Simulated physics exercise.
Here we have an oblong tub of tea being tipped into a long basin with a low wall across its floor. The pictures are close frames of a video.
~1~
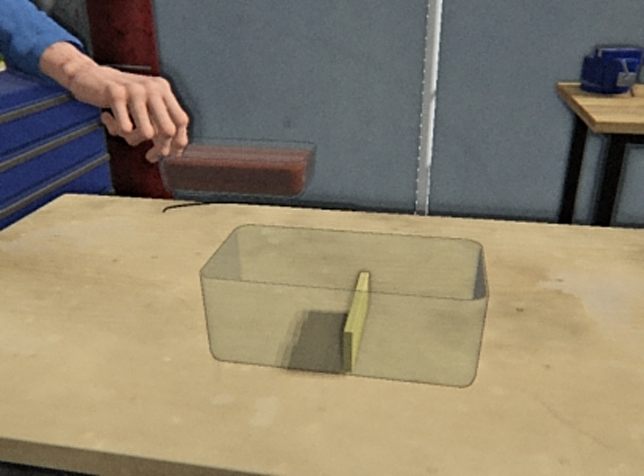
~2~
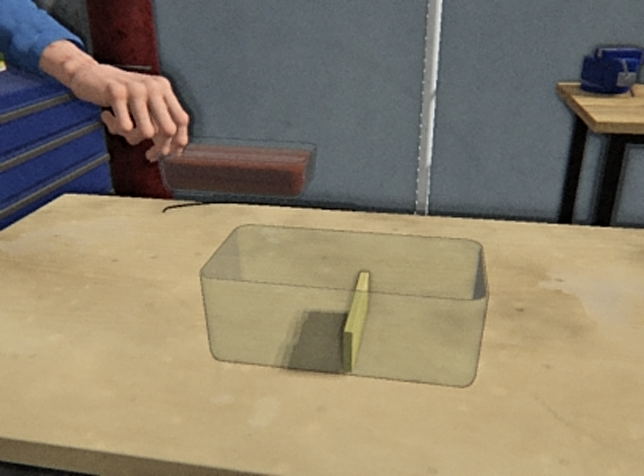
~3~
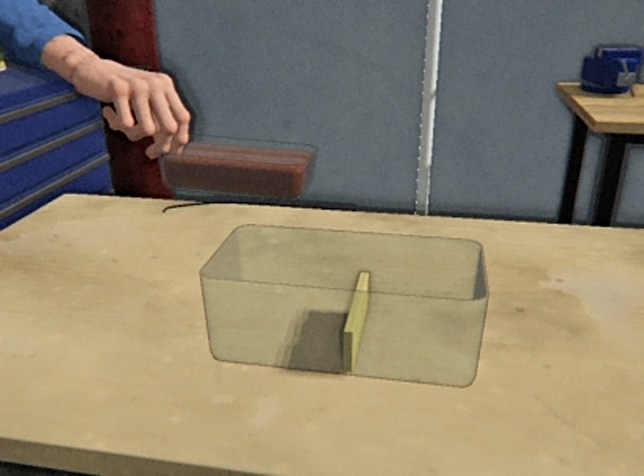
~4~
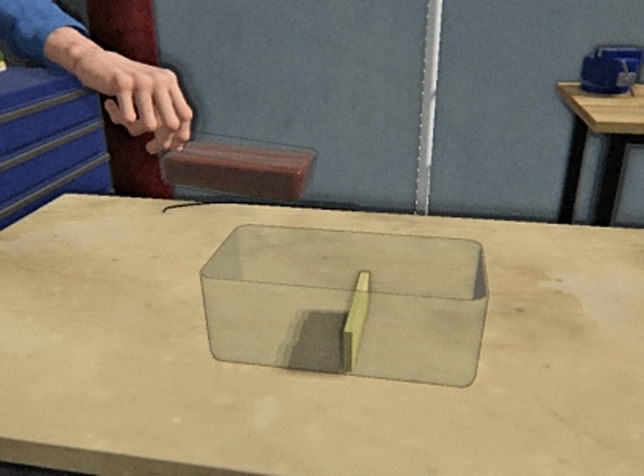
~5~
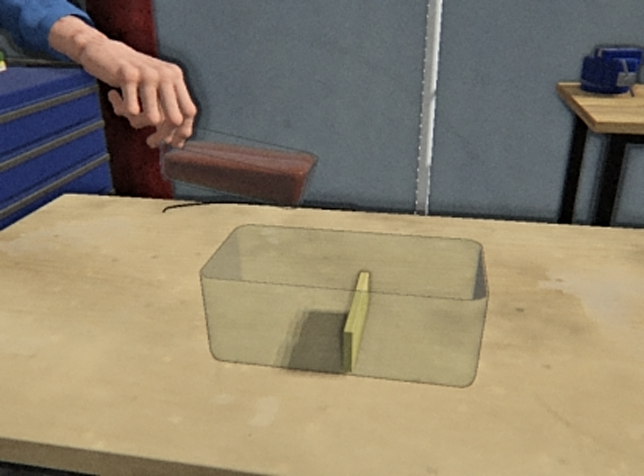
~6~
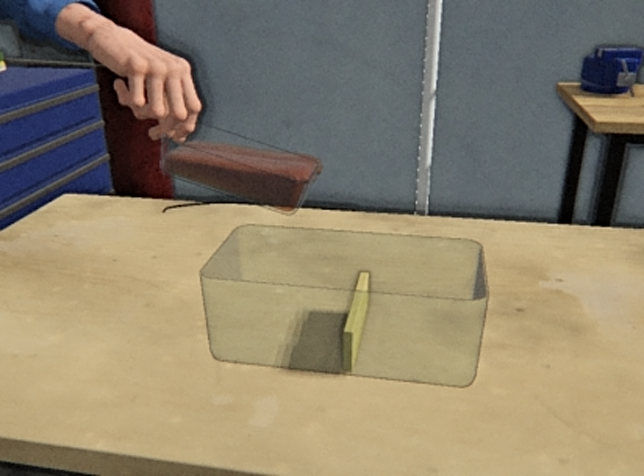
We see a hand at the left holding a small clear tub of reddish-brown liquid above a long transparent basin with a low wall across its floor; the tub, level at first, gradually tilts down toward the right.
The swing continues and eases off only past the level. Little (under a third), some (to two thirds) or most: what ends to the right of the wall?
The share right of the wall is from a third to two thirds.
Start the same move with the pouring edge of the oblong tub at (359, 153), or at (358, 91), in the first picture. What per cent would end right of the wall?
In turn 85 and 85 in a hundred.
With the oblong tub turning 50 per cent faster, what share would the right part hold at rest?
Some 50 per cent.
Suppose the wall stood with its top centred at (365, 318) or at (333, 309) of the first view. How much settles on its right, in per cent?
The first gives 50 %, the second 80 %.
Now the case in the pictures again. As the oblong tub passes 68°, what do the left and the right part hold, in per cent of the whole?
Left about 25, right about 50.
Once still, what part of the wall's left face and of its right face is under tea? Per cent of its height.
Some 10 per cent left and 20 right.
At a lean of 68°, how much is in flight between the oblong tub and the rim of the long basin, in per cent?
It comes to 15 per cent or so.
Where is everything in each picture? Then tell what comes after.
Tilt 0°; pouring edge (311, 154); surface from (174, 151) to (310, 158); the long basin's rim runs from (220, 249) to (484, 270); the wall's top is at (357, 301), in the first frame.
Tilt 1°; pouring edge (311, 155); surface from (174, 150) to (310, 158), in the second frame.
Tilt 3°; pouring edge (312, 157); surface from (174, 150) to (311, 159), in the third frame.
Tilt 6°; pouring edge (312, 162); surface from (175, 149) to (311, 160), in the fourth frame.
Tilt 10°; pouring edge (313, 167); surface from (175, 148) to (313, 162), in the fifth frame.
Tilt 16°; pouring edge (313, 174); surface from (176, 147) to (312, 169); 5 per cent is over the edge, in the sixth frame.
A moment on, the tilt is 68° and 10 per cent is still to pour, 24 is left of the wall and 50 right of it.
Next, the tilt is 101° and 2 per cent is still to pour, 41 is left of the wall and 56 right of it.
Then the tilt is 109° and 0 per cent is still to pour, 44 is left of the wall and 56 right of it.
Later the tilt is 109° and 0 per cent is still to pour, 44 is left of the wall and 56 right of it.
Finally, 44 per cent lies left of the wall, 56 right of it and 1 outside.
